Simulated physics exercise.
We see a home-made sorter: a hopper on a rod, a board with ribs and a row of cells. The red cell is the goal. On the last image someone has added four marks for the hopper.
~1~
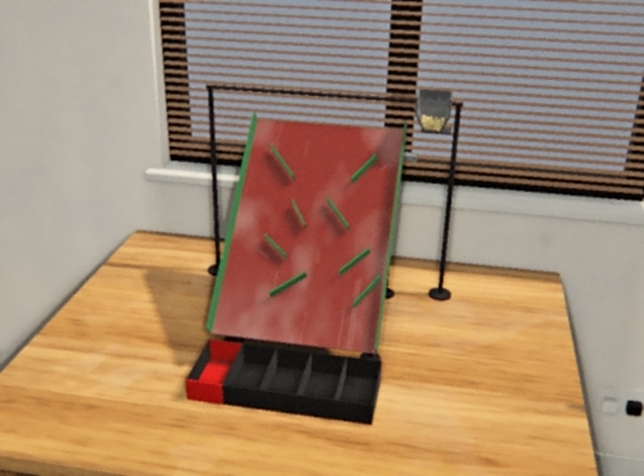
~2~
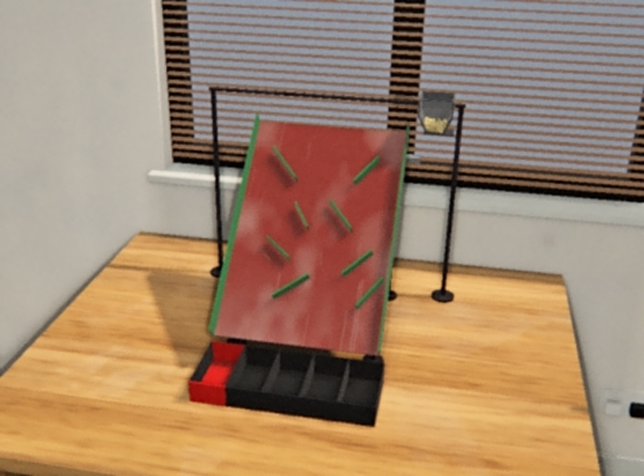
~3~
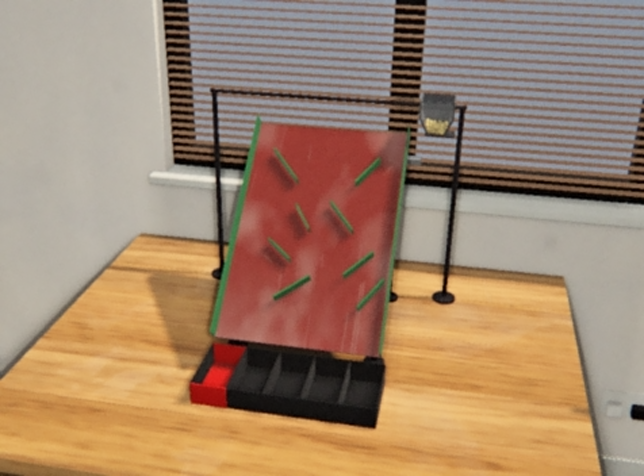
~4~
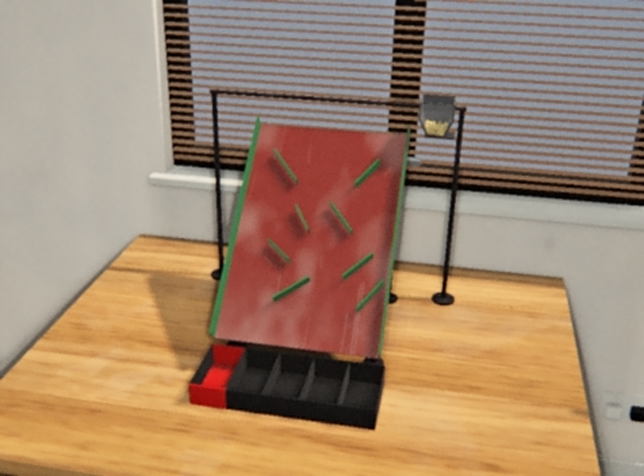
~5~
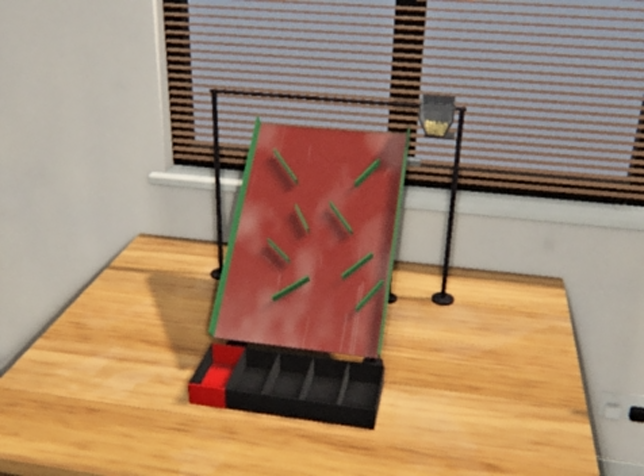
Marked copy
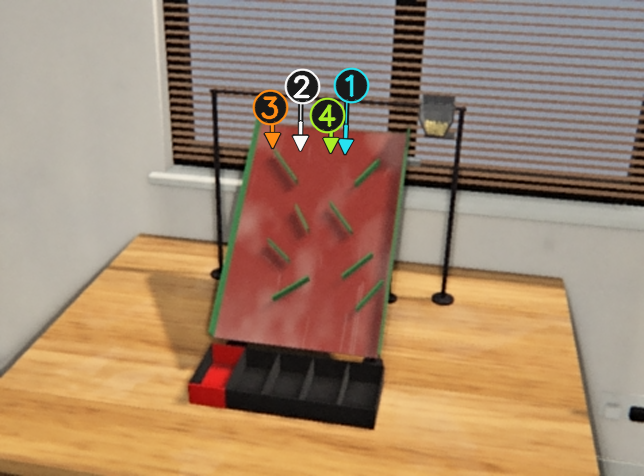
We see a small hopper of pale pieces on a rod above a tilted red board with green ribs and a row of cells, the leftmost red; the view shifts very slightly, and nothing else visibly moves.
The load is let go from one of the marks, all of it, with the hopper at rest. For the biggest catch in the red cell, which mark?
3 beats the others.
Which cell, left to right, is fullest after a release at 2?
The fourth from the left.
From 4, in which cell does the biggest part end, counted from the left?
The fourth from the left.
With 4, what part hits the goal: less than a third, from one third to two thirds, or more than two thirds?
It is less than a third.
On the marked copy, mark 1 meets the board at (345, 148); mark 2 meets the board at (300, 145); mark 3 meets the board at (272, 142); mark 4 meets the board at (330, 147).
Choosing 1, a small share in the red cell, the bulk in other cells, only a few outside the box.
Choosing 2, only a few in the red cell, the bulk in other cells, a small share outside the box.
Choosing 3, close to half in the red cell, close to a third in other cells, a small share outside the box.
Choosing 4, a small share in the red cell, the bulk in other cells, only a few outside the box.
